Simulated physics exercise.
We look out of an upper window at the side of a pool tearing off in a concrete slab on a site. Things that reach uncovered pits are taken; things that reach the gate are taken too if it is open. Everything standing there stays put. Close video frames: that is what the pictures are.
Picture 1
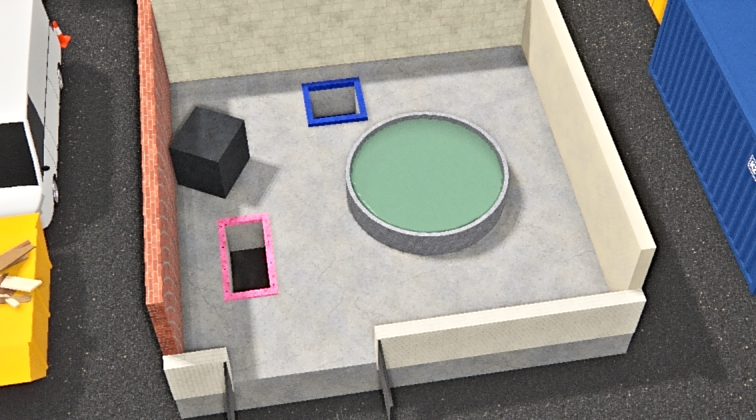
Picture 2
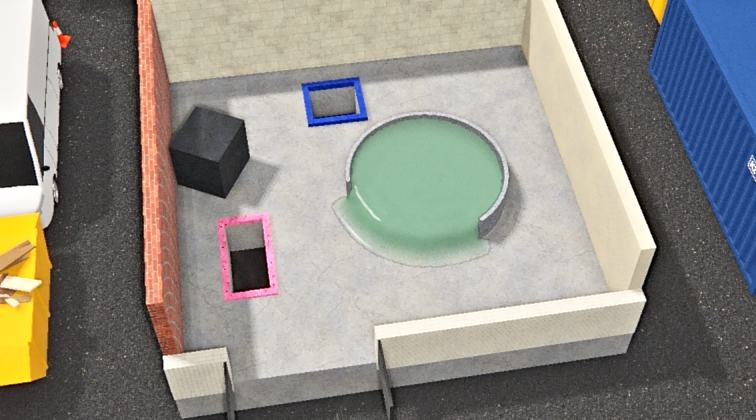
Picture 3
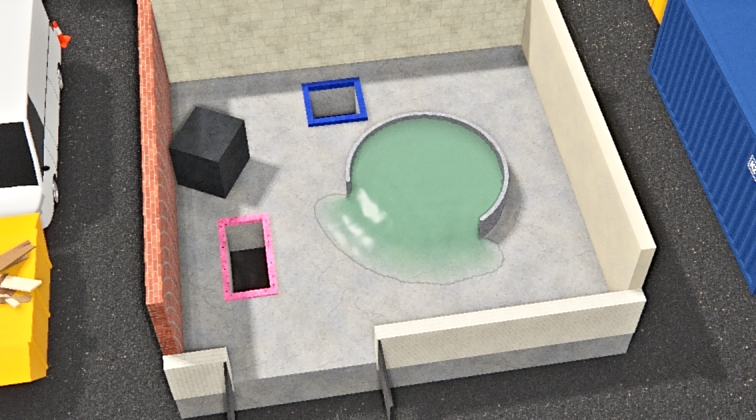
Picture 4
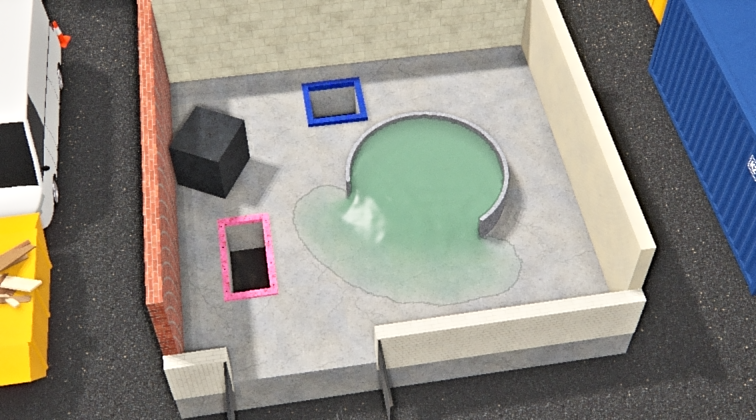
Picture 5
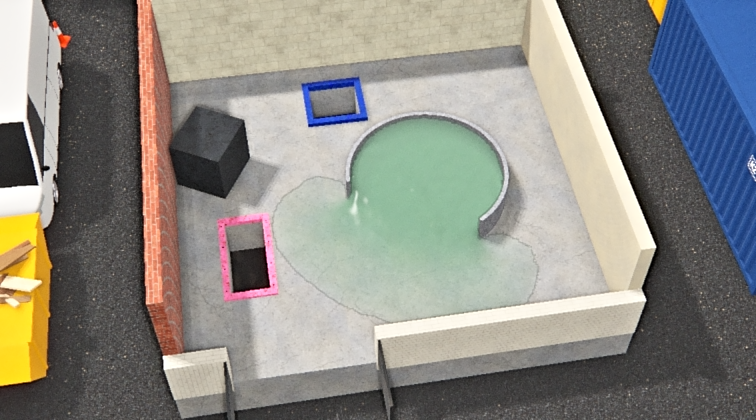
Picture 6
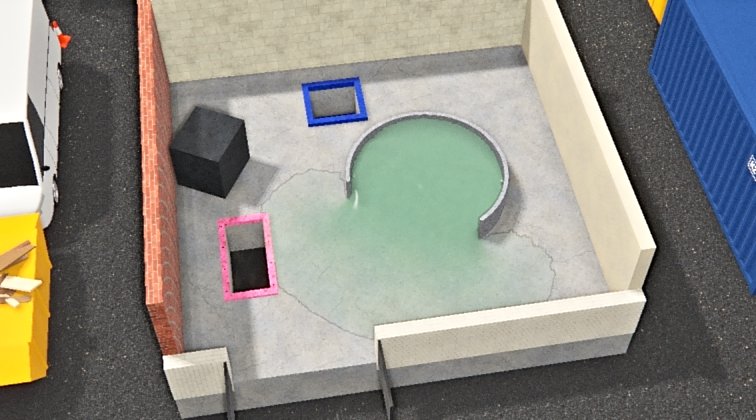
To begin with, a round tank of green water stands whole and still on a walled concrete slab, near a dark block and two framed pits. Its near side opens, and water pours out across the slab, spreading toward the viewer and to both sides in a widening, thinning sheet.
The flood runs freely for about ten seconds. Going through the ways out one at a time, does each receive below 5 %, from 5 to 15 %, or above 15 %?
The gate claims a heavy share - exceeding fifteen per cent; the pink pit claims an in-between share - five to fifteen per cent; the blue pit claims a light share - short of five per cent.
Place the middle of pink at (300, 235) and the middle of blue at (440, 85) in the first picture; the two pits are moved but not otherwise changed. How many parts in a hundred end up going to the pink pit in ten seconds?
Roughly, in per cent: Pink 14.
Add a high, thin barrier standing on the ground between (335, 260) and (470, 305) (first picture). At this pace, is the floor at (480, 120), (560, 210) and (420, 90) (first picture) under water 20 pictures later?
Point by point: First spared, next swamped, last spared.
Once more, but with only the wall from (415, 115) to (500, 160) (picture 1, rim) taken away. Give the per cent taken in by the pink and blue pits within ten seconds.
Near enough: Pink 0 percent, blue 6 percent.
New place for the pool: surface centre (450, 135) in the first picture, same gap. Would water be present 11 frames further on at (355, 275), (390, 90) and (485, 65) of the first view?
Well, first one got wet, second one stays dry, third one stays dry.
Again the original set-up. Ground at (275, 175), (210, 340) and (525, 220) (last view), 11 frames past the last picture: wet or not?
Taking them as listed, I'd call them high and dry, soaked through and high and dry.
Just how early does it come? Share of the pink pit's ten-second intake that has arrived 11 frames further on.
About 50 per cent.
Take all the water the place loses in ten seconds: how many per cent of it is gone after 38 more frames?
Close to 80 per cent.
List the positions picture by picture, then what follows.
The first picture shows the round tank at (427, 174) is whole and still.
In the second picture, the front is at (486, 246), out from the gap at (400, 243).
In the third picture, the front is at (497, 261), out from the gap at (400, 244).
In the fourth picture, the front is at (513, 270), out from the gap at (400, 245).
In the fifth picture, water pours out at (400, 245) and has run to (524, 295).
In the sixth picture, the front is at a hidden place, out from the gap at (400, 245).
A moment on, water covers 35 % of the floor; the gate 1 %, the pink pit 2 %, the blue pit 0 %.
Next, water covers 35 % of the floor; the gate 5 %, the pink pit 4 %, the blue pit 0 %.
Then, water covers 45 % of the floor; the gate 15 %, the pink pit 6 %, the blue pit 0 %.
Later, water covers 65 % of the floor; the gate 25 %, the pink pit 7 %, the blue pit 0 %.
In the end, water covers 80 % of the floor; the gate 33 %, the pink pit 8 %, the blue pit 0 %.
